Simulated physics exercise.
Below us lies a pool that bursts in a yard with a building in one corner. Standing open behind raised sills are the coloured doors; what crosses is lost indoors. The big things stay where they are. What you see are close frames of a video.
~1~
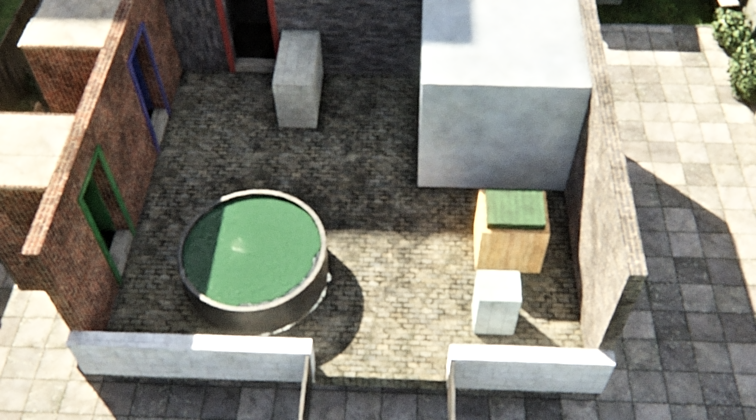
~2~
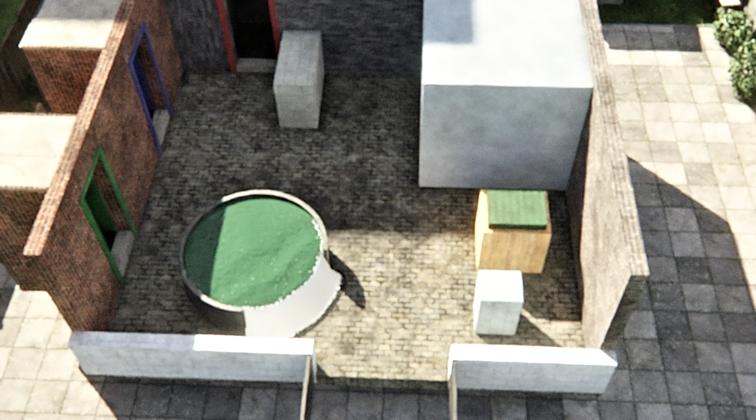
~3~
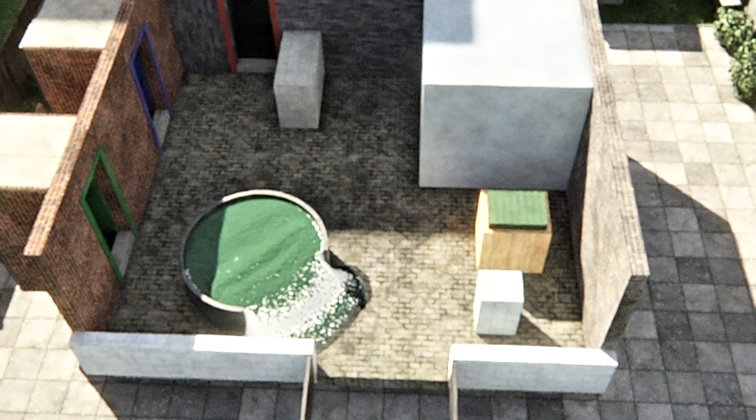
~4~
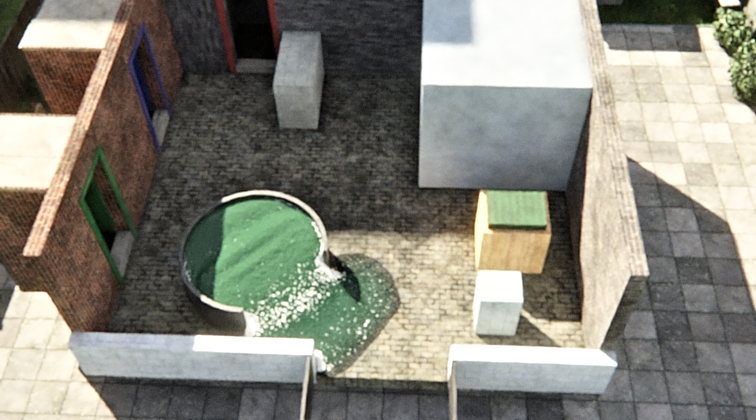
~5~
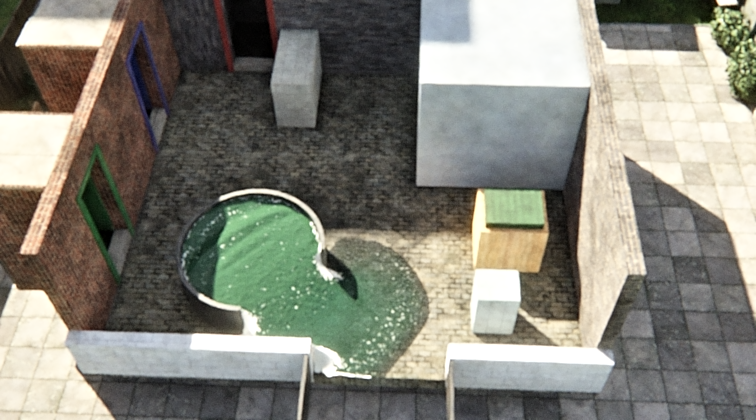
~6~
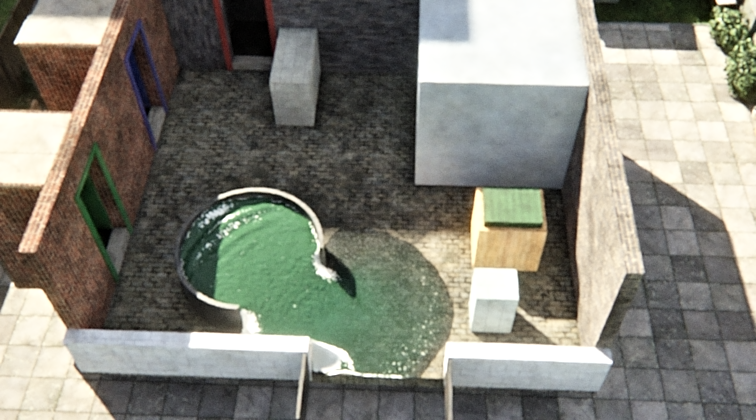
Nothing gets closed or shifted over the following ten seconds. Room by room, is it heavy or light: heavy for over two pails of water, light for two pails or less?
The red door does not pass two buckets, the blue door does not pass two buckets, the green door does not pass two buckets.
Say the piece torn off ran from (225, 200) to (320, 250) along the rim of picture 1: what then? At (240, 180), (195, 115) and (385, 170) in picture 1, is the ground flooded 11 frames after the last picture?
Going through them, the first would be submerged, the next submerged and the last submerged.
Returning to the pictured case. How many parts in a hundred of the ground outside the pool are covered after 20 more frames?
It should be close to 45 %.
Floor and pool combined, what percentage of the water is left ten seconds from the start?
Estimate: Some 62 %.
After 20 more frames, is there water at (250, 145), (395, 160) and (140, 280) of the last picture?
Point 1: Not wet; point 2: Not wet; point 3: Drenched.
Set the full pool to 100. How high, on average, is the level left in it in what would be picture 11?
Estimate: Around 56 %.
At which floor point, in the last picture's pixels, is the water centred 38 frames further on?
Somewhere near (370, 265).
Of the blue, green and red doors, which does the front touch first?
I'd say the green one.
A moment on, water covers 25 % of the floor; the red door not reached, the blue door not reached, the green door not reached.
Next, water covers 30 % of the floor; the red door not reached, the blue door not reached, the green door wet at the sill, nothing in.
Then, water covers 45 % of the floor; the red door not reached, the blue door not reached, the green door wet at the sill, nothing in.
Later, water covers 75 % of the floor; the red door not reached, the blue door wet at the sill, nothing in, the green door wet at the sill, nothing in.
In the end, water covers 90 % of the floor; the red door wet at the sill, nothing in, the blue door wet at the sill, nothing in, the green door wet at the sill, nothing in.
